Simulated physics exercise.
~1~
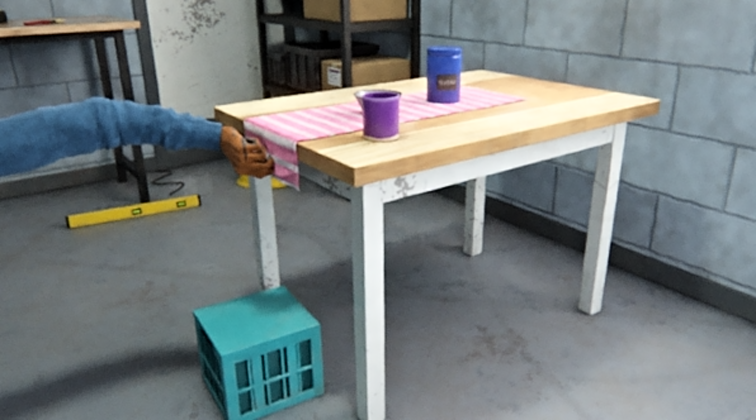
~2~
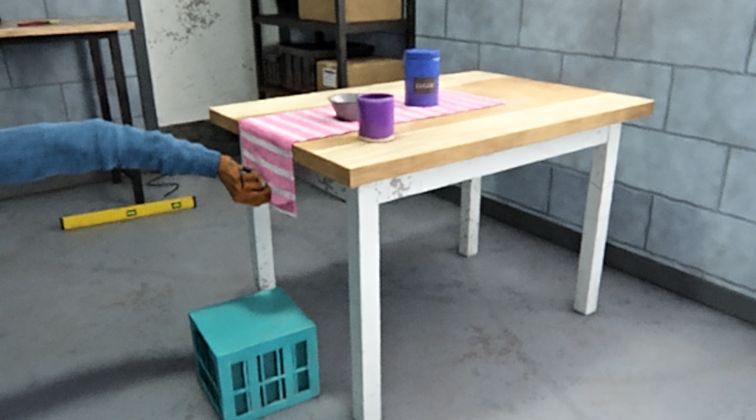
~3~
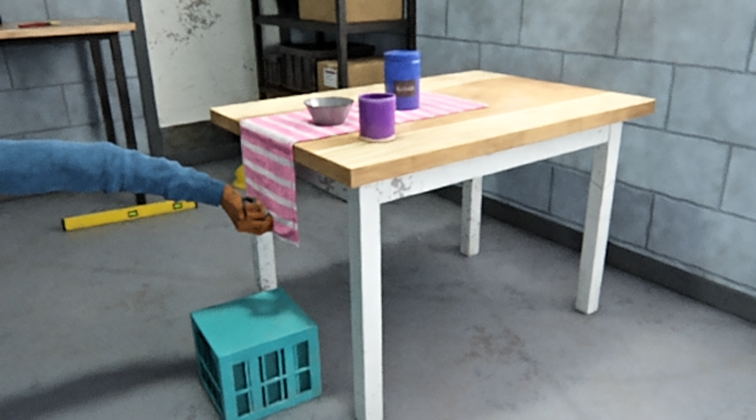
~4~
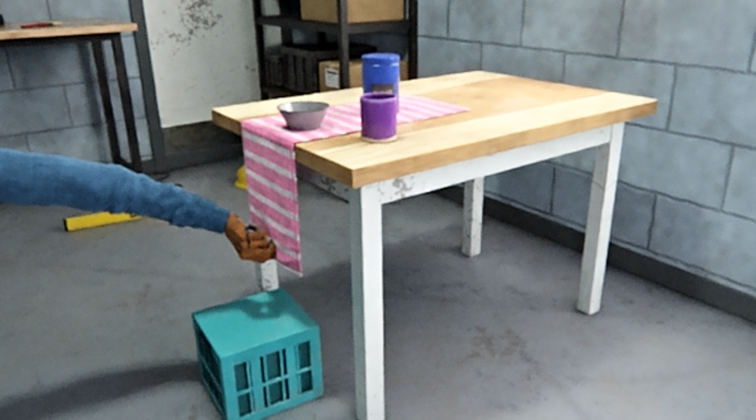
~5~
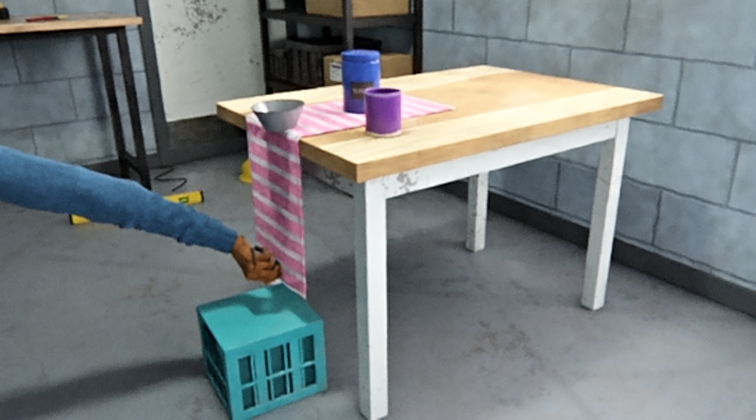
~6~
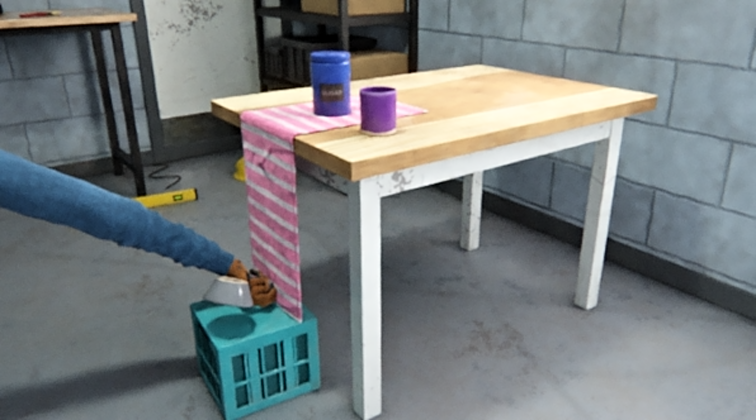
At first, a hand in a blue sleeve grips the end of a pink striped towel hanging over the left end of a wooden table, where a purple mug and a blue canister stand. As the hand draws the cloth downward, a grey bowl comes into view from behind the mug and rides left with it. The canister, still upright, slides left too, while the mug stays put. The bowl reaches the table's edge as the hem nears a turquoise crate below. Finally, the hem is down at the crate and the bowl has dropped beside the hand, leaving the mug and canister on the table.
